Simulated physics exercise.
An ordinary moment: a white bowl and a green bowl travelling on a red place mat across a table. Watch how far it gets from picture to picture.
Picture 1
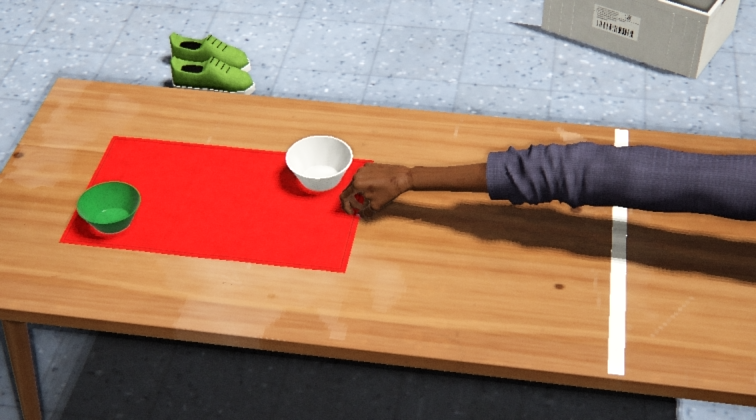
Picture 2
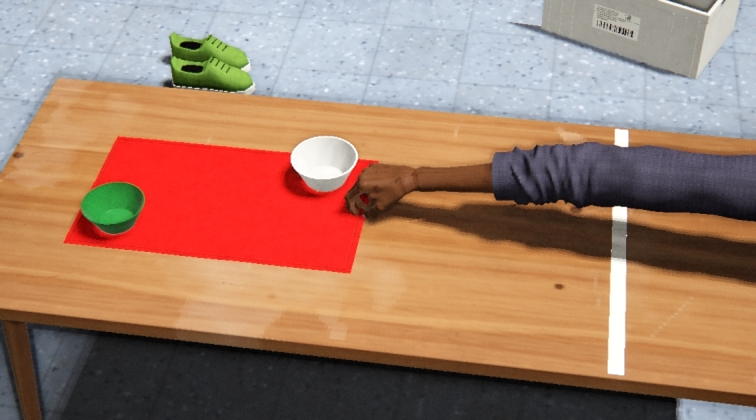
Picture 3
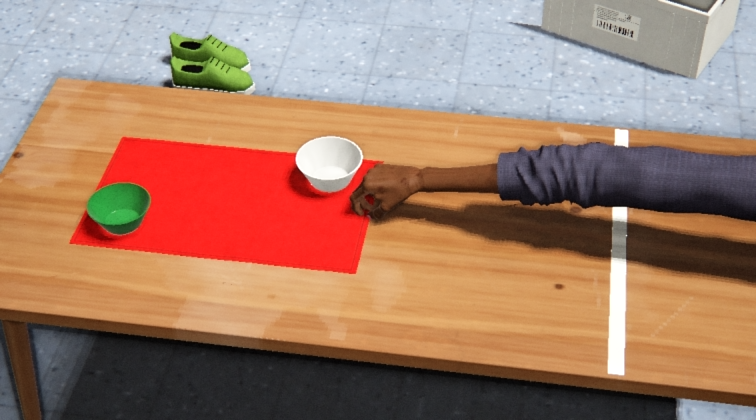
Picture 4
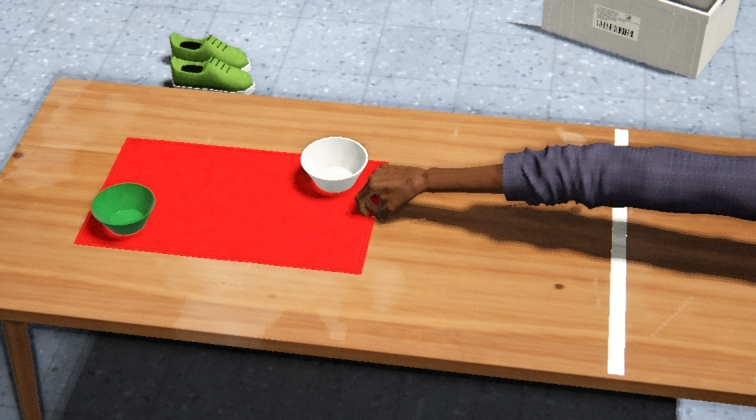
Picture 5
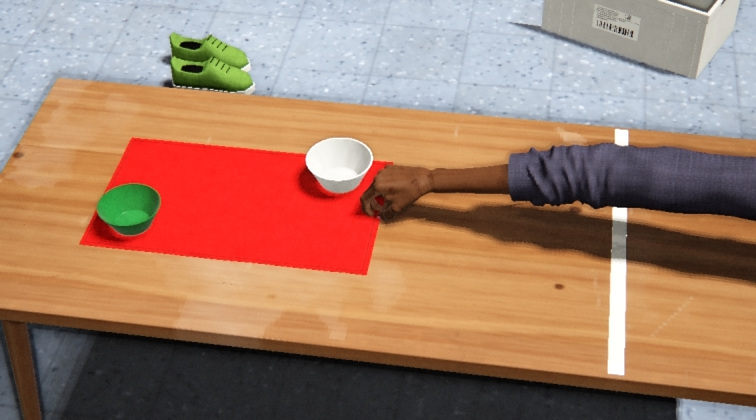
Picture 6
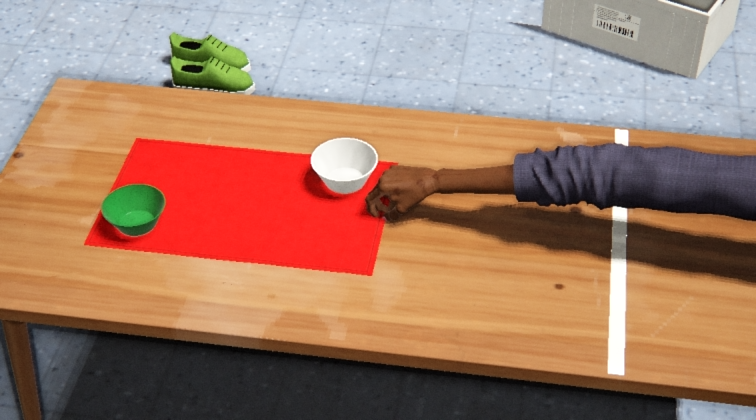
The clip shows a hand gripping the edge of a red place mat on a wooden table and pulling it slowly a short way to the right, with a white bowl and a green bowl moving along on it.
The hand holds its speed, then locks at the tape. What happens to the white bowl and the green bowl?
In the end the white bowl stays on the cloth. The green bowl remains aboard.
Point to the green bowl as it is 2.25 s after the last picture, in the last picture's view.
Near (363, 238).
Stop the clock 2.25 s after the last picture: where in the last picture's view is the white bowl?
Around (568, 192).
Then, 2.14 s later than the last view, hem at the tape; white bowl on the cloth near (564, 191); green bowl on the cloth near (357, 237).
Then, 2.25 s later than the last view, hem at the tape; white bowl on the cloth near (569, 192); green bowl on the cloth near (363, 238).
Finally, hem at the tape; white bowl on the cloth near (569, 192); green bowl on the cloth near (363, 238). The white bowl remains aboard and the green bowl keeps its seat.
